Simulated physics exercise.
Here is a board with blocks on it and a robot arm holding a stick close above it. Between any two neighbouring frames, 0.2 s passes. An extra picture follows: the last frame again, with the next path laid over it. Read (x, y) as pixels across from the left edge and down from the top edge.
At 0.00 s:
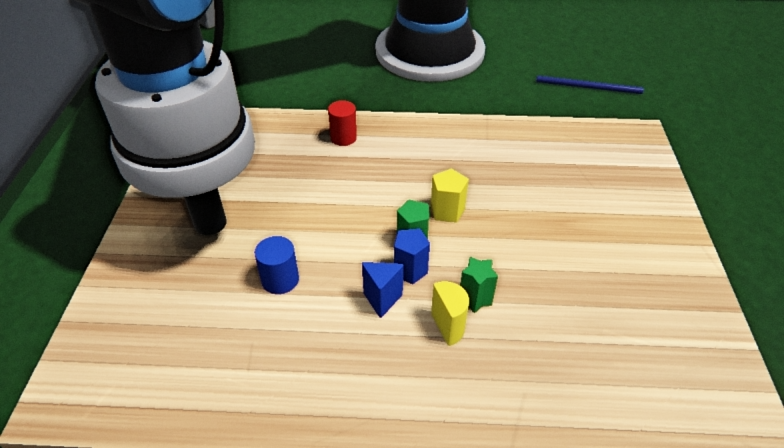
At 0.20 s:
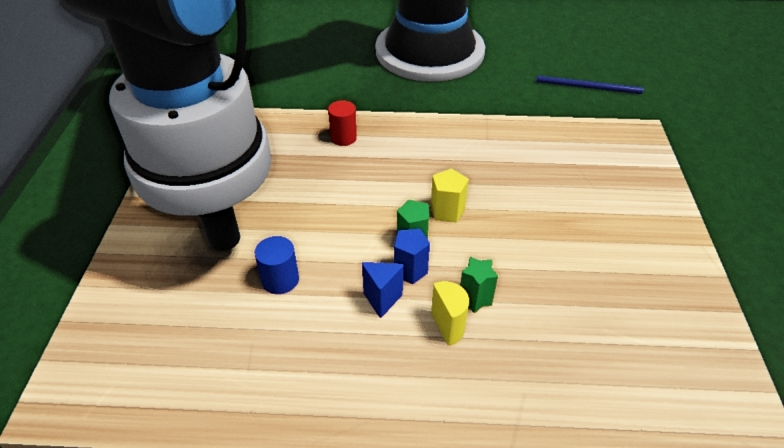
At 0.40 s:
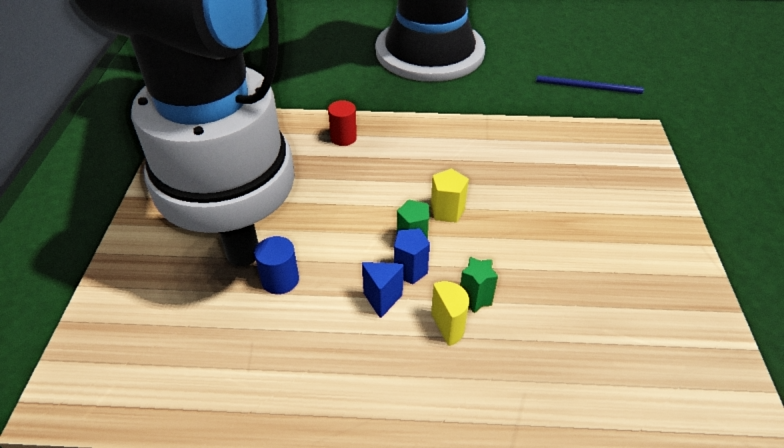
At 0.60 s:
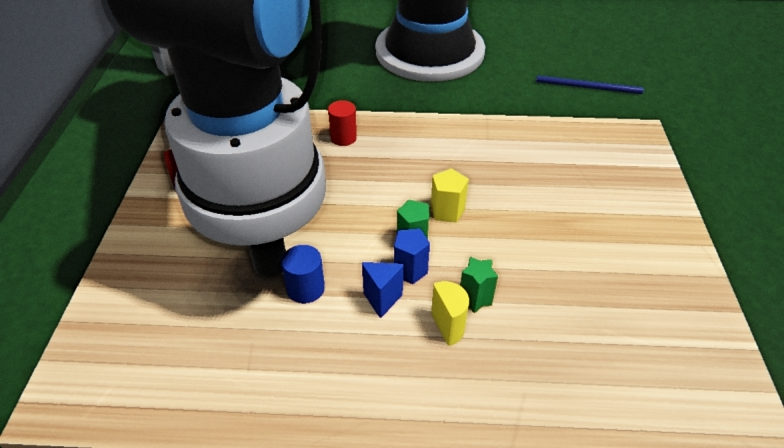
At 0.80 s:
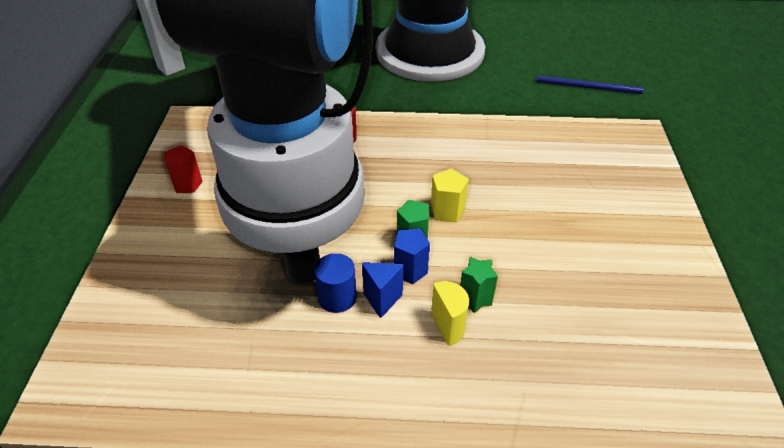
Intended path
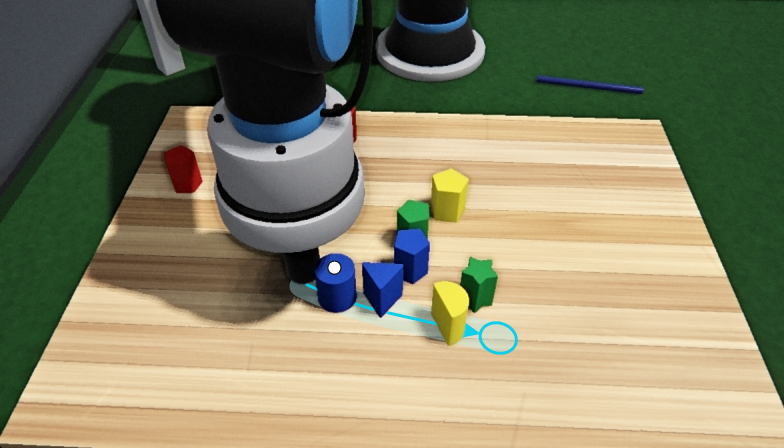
A robot arm moves right and pushes the blue cylinder toward the blue triangular block.
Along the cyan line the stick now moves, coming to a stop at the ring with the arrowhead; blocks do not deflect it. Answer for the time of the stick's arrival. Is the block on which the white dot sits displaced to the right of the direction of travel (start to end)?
Yes, I think so.
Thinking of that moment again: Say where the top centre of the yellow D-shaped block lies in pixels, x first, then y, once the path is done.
It sits at (532, 299).
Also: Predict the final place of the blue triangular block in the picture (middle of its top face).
When the path ends, it will be at (441, 269).
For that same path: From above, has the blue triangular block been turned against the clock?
Yes.
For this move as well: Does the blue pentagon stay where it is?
I'd say yes.
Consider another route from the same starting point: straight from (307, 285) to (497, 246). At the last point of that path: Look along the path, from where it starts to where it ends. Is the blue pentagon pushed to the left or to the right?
The blue pentagon goes right.
The drawn path runs from (307, 285) by way of (365, 307) and (430, 322) to (498, 338); the dot is on the blue cylinder.
On the path given first. One third of the way, stick at (365, 294); blue cylinder at (400, 290); blue triangular block at (426, 273).
Two thirds of the way, stick at (432, 309); blue cylinder at (468, 312); blue triangular block at (440, 269), turned 40° anticlockwise; yellow D-shaped block at (497, 302).
At the end, stick at (501, 325); blue cylinder at (523, 342); blue triangular block at (441, 269), turned 45° anticlockwise; blue pentagon not moved; yellow D-shaped block at (532, 299); green star block not moved.
